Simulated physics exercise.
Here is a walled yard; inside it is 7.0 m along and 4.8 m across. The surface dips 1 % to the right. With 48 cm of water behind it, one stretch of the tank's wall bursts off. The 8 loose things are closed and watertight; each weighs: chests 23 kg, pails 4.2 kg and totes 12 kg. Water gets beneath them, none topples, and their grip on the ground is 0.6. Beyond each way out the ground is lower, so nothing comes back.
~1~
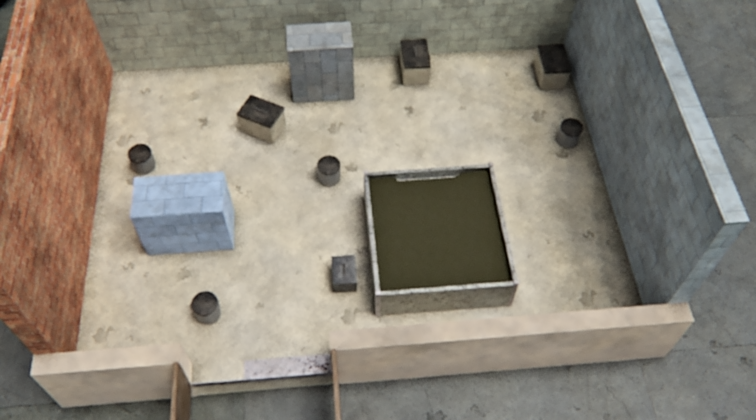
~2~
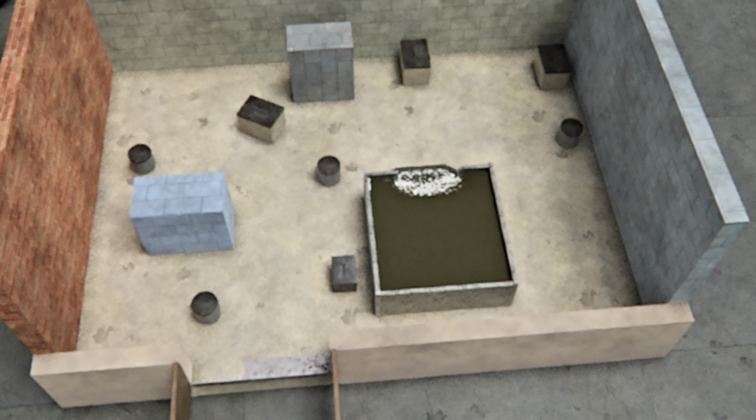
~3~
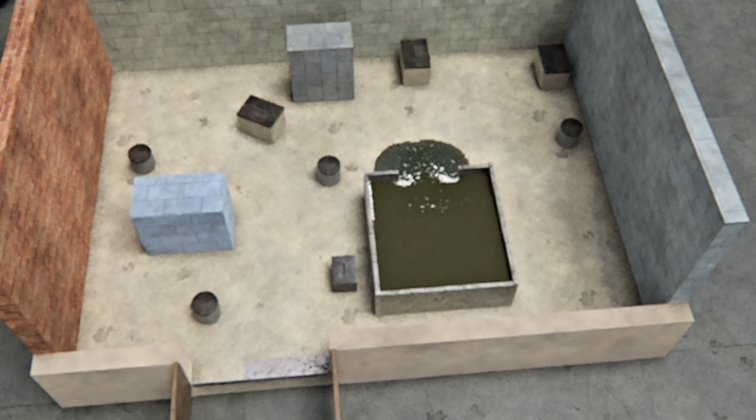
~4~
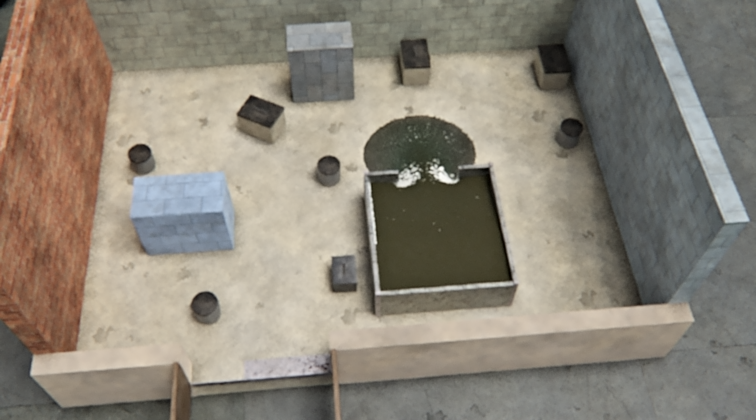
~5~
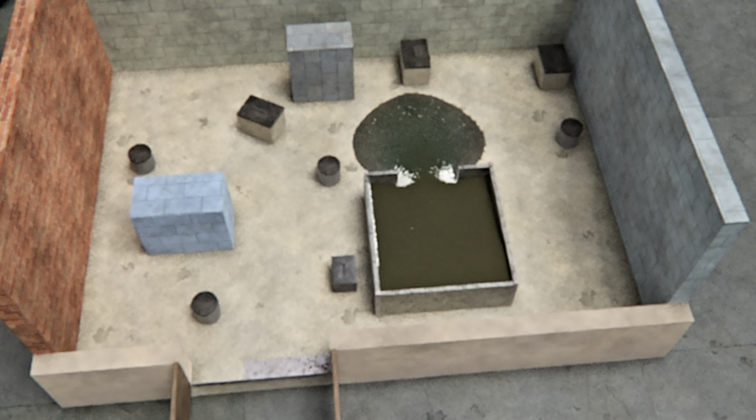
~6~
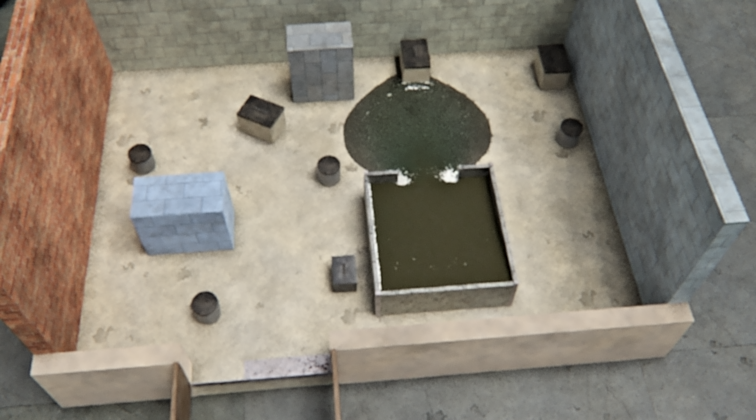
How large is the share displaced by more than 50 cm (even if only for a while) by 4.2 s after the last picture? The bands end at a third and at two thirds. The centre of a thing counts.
It is between one and two thirds.
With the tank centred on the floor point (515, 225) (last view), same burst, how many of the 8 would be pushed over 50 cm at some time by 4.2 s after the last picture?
In that case 1 of them.
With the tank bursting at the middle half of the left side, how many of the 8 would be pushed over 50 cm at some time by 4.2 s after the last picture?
Then 2.
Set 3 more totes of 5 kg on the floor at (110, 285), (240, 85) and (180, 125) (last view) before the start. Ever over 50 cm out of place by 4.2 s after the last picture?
In that order: Short of it, over, short of it.
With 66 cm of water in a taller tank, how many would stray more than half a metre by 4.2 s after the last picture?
Then 3.
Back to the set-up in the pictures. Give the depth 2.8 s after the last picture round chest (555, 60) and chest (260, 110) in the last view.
About 10 and 3 cm.
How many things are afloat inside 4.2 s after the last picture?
At that moment 1.
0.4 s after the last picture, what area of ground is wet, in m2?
About 8.5 m2.
Then, 0.4 s after the last picture 0 of 8 are over 50 cm from their spots; 0 afloat.
Then, 1.5 s after the last picture 0 of 8 are over 50 cm from their spots; 1 afloat.
Then, 2.8 s after the last picture 2 of 8 are over 50 cm from their spots; 1 afloat.
Then, 4.2 s after the last picture 3 of 8 are over 50 cm from their spots, and 3 have been at some point; 1 afloat.
